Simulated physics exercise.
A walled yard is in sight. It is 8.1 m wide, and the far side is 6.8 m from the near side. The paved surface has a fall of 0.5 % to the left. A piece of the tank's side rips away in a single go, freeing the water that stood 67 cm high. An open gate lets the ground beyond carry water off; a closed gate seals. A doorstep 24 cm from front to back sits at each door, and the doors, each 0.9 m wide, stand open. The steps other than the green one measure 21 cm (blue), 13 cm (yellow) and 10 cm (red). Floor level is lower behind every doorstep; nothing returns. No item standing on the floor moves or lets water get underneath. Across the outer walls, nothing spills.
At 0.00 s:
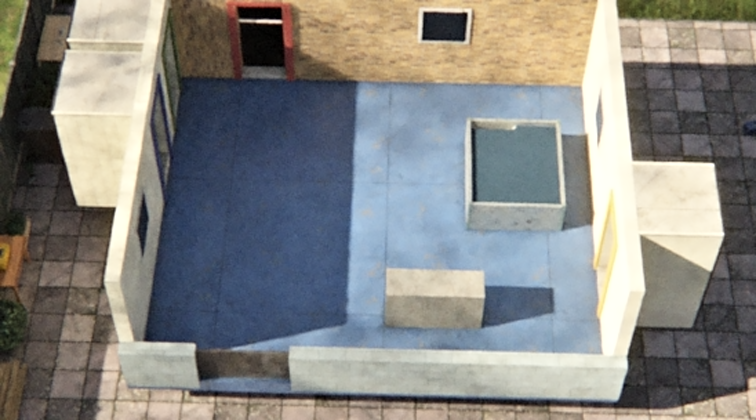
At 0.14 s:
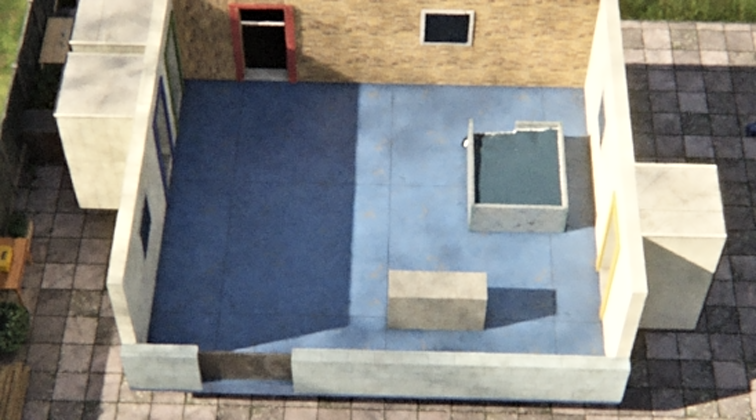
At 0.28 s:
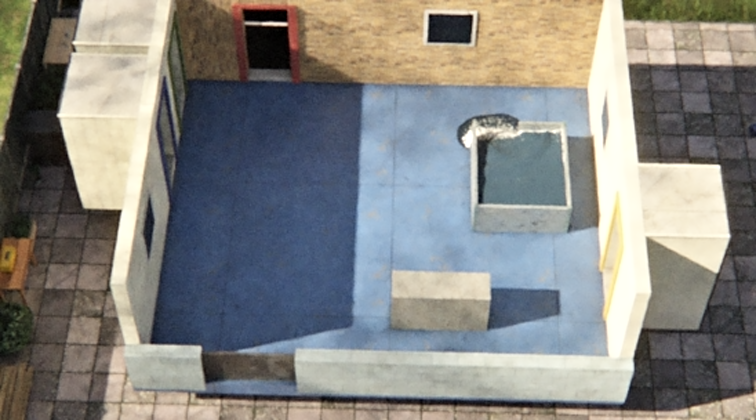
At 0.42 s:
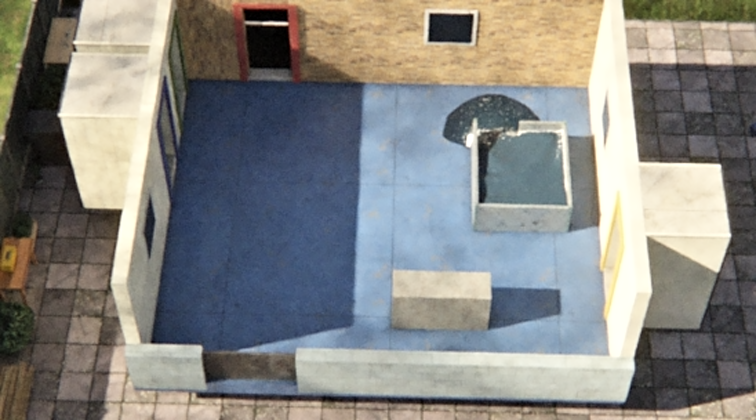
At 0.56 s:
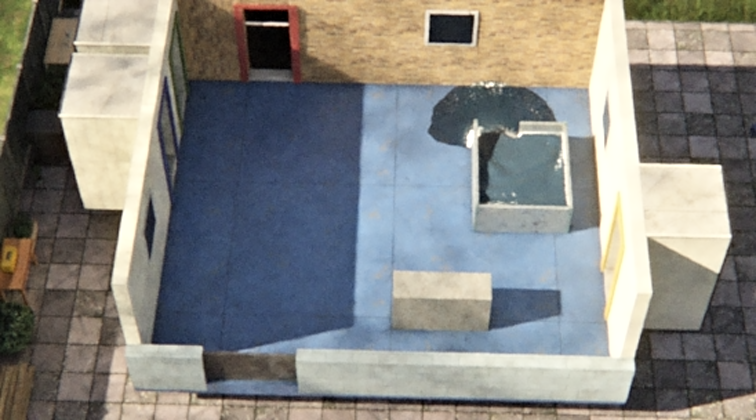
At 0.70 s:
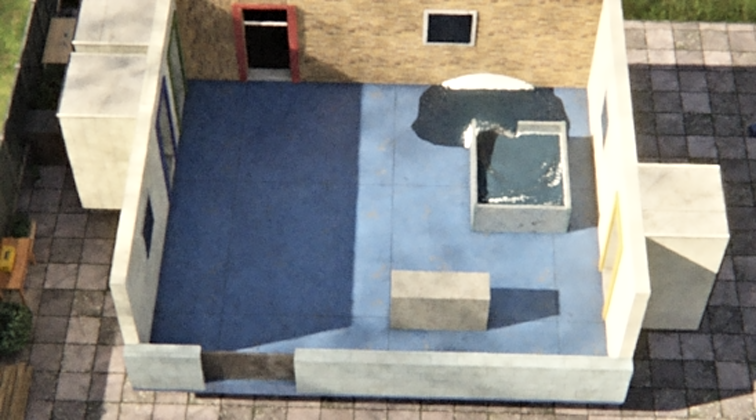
Water pouring from the broken far side of a small tank, spreading in a dark pool across a walled blue yard's floor.
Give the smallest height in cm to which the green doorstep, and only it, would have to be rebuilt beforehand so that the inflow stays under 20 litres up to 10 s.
Roughly 11.5 cm.
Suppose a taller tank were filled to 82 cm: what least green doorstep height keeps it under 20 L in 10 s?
About 16 cm.
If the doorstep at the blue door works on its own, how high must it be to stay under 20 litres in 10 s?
Blue: 6.0 cm.
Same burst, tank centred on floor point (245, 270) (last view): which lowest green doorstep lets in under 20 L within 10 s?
New minimum height: Approx. 18 cm.
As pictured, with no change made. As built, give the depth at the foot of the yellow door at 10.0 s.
About 3.0 cm.
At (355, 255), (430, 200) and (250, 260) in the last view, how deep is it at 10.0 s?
Respectively 1 cm, 0 cm and 3 cm.
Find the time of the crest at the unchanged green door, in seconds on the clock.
Roughly at 3.8 s.
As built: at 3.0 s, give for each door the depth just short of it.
At the green door the depth is 16 cm, at blue 0 cm, at yellow 0 cm and at red 5 cm.
After 1.4 s water covers 10 % of the floor, deepest (40 cm) near (482, 90); it has not reached the green door.
After 3.0 s water covers 30 % of the floor, deepest (26 cm) near (580, 92); 16 cm at the green door, 0 litres in over its 15 cm doorstep.
After 10.0 s water covers 75 % of the floor, deepest (10 cm) near (291, 373); 8 cm at the green door, 3 litres in over its 15 cm doorstep.
At the green door as built, the water arrived by 2.8 s and peaked near 17 cm at 3.8 s.
Run again over the same 10 s with other heights there, 39 litres in over 10 cm, 6 litres over 14 cm. The limit of 20 litres is kept from about 11.5 cm up.
